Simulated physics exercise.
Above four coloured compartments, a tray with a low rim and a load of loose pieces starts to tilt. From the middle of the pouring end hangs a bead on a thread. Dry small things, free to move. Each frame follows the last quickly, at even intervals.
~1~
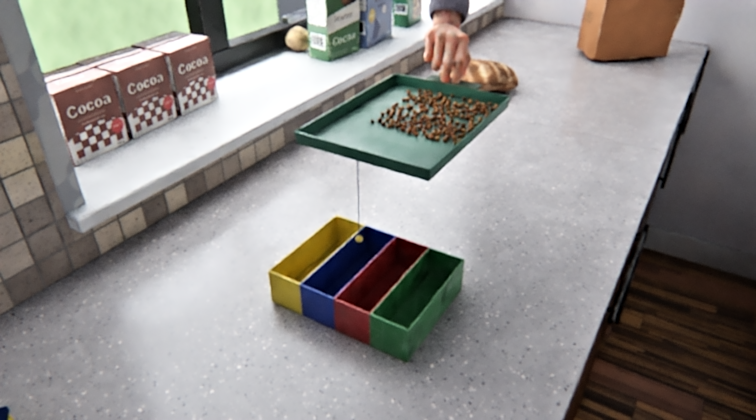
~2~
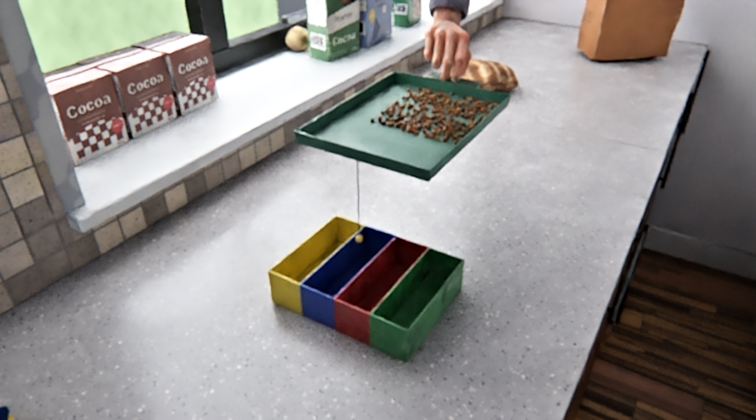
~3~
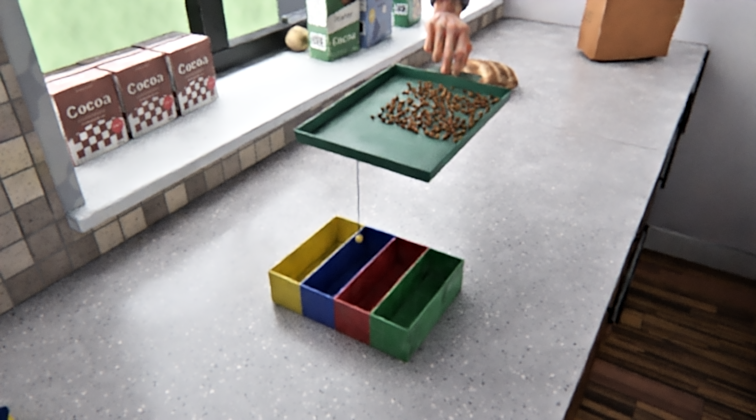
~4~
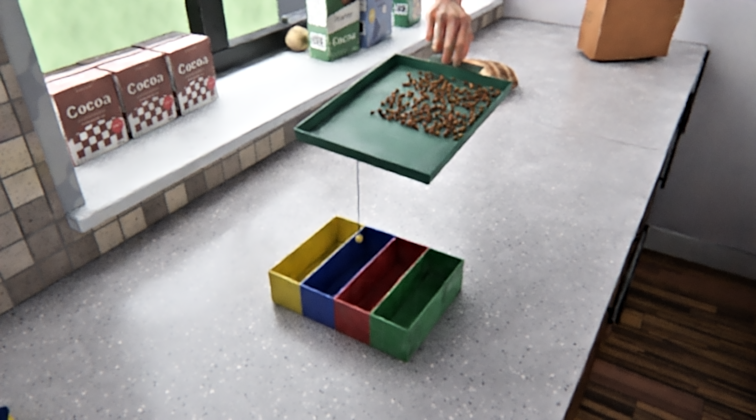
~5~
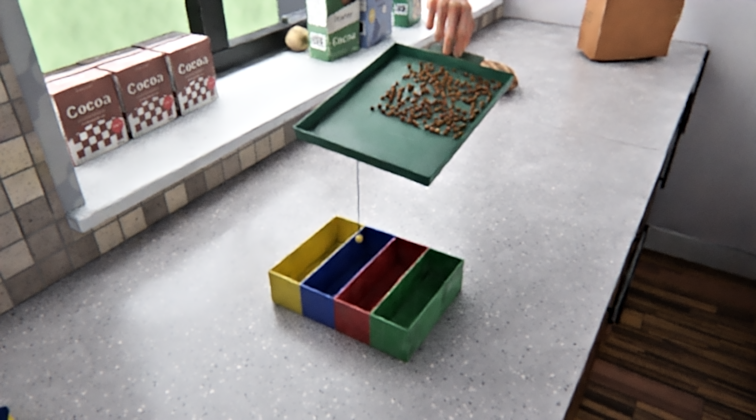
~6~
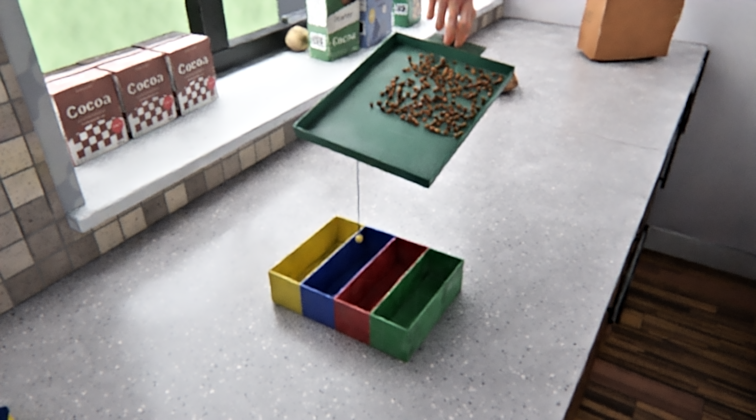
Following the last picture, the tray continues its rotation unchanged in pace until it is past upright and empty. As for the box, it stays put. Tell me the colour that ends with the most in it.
That would be green.
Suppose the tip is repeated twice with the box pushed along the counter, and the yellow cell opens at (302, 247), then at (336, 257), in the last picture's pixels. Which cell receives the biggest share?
So it's that green cell for the first shift and red for the second.
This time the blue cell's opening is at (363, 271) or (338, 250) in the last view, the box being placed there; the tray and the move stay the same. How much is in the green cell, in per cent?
You'd end up with around 10 per cent and then around 80 per cent.
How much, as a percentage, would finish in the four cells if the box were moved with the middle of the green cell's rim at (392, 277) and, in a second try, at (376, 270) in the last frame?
50 and 0 in a hundred, in turn.
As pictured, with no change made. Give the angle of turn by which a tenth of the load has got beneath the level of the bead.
Around 60° of tilt.
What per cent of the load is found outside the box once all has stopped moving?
I'd put it at about 0 percent.
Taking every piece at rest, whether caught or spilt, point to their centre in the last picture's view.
About (419, 309).
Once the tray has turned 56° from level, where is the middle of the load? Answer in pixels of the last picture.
The load is centred around (419, 177).
Shortly afterwards, tray tipped steeply; the bulk on the tray; a little in the green cell; only a few in the red cell; only a few in the blue cell; a little falling or outside the box.
Next, tray tipped right over; near half on the tray; near a quarter in the green cell; a little in the red cell; only a few in the blue cell; a little falling or outside the box.
Some moments later, tray tipped past a quarter turn; the bulk in the green cell; a little in the red cell; only a few in the blue cell; only a few falling or outside the box.
In the end, tray tipped past a quarter turn; the bulk in the green cell; a little in the red cell; only a few in the blue cell; none at all in the yellow cell; only a few outside the box.
